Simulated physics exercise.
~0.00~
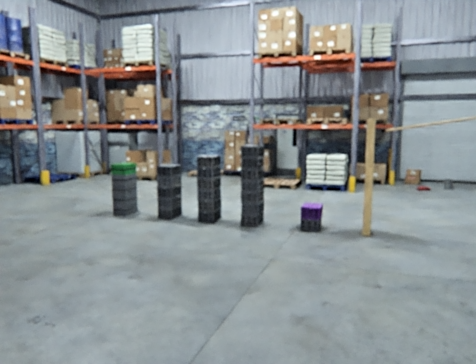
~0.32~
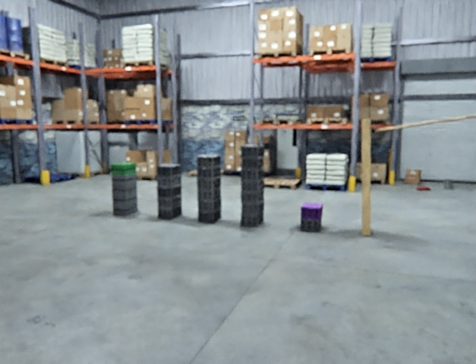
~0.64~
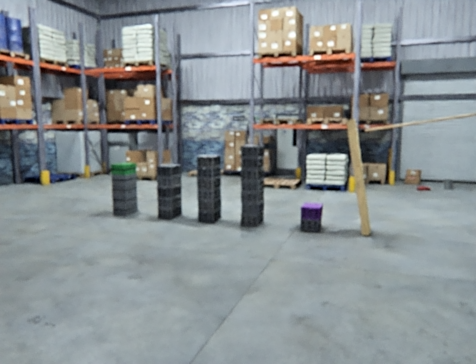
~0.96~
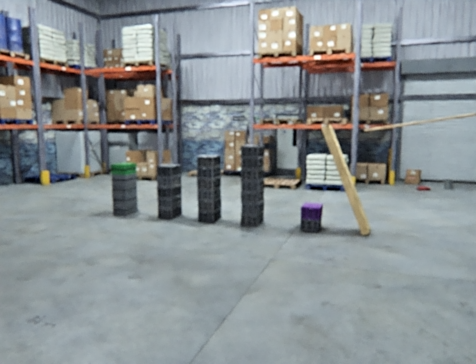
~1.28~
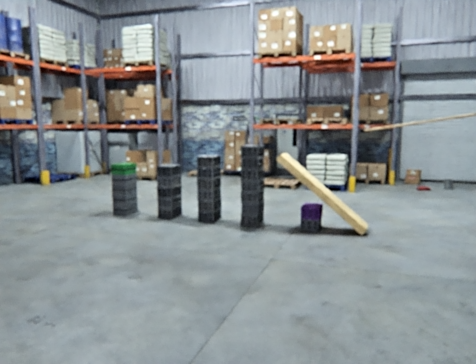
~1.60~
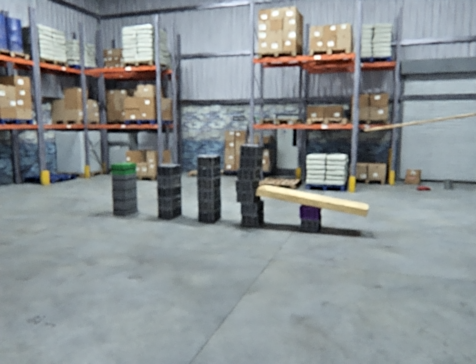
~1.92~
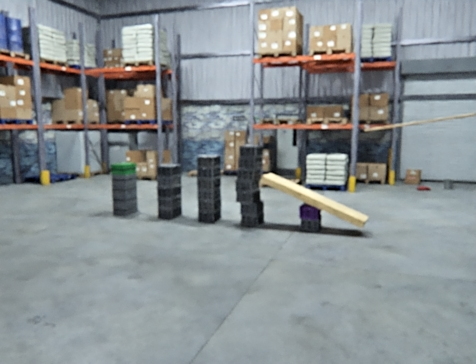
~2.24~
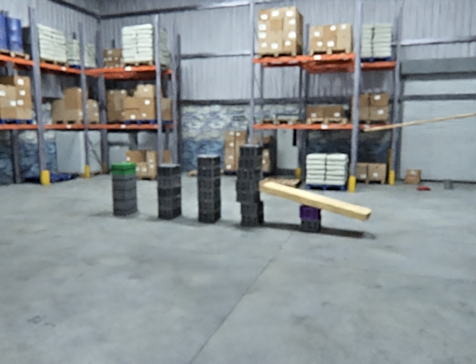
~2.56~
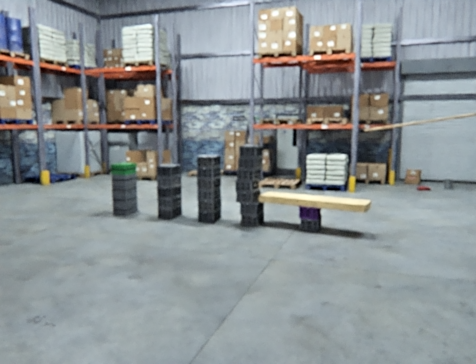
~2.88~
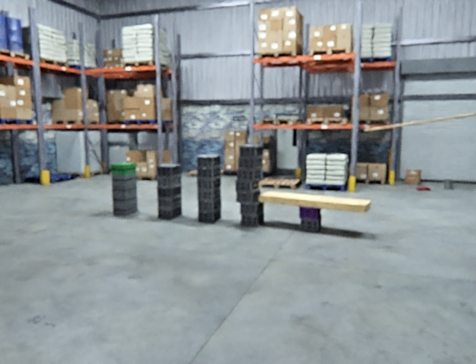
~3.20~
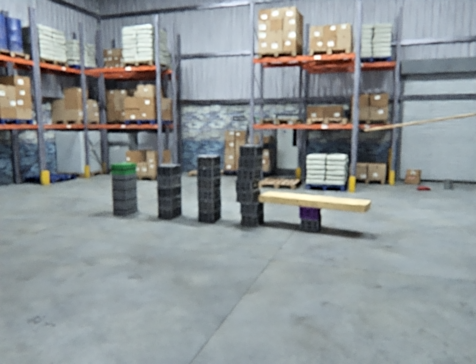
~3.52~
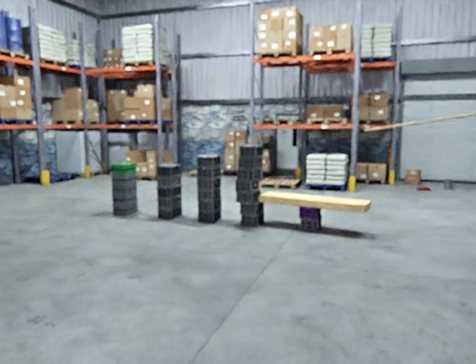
A tall wooden board stands upright on the grey floor of a warehouse, seen by a still camera facing racks of boxes. To its left runs a row of five crate piles, a short one topped in purple nearest the board, three tall dark ones, and one topped in green at the far left. A long thin pole from the right pushes the board, which tips left and swings down onto the purple-topped pile. Its end knocks the nearest tall pile, shifting some crates. The board bounces up slightly, then settles flat across the short pile, with every pile still standing.
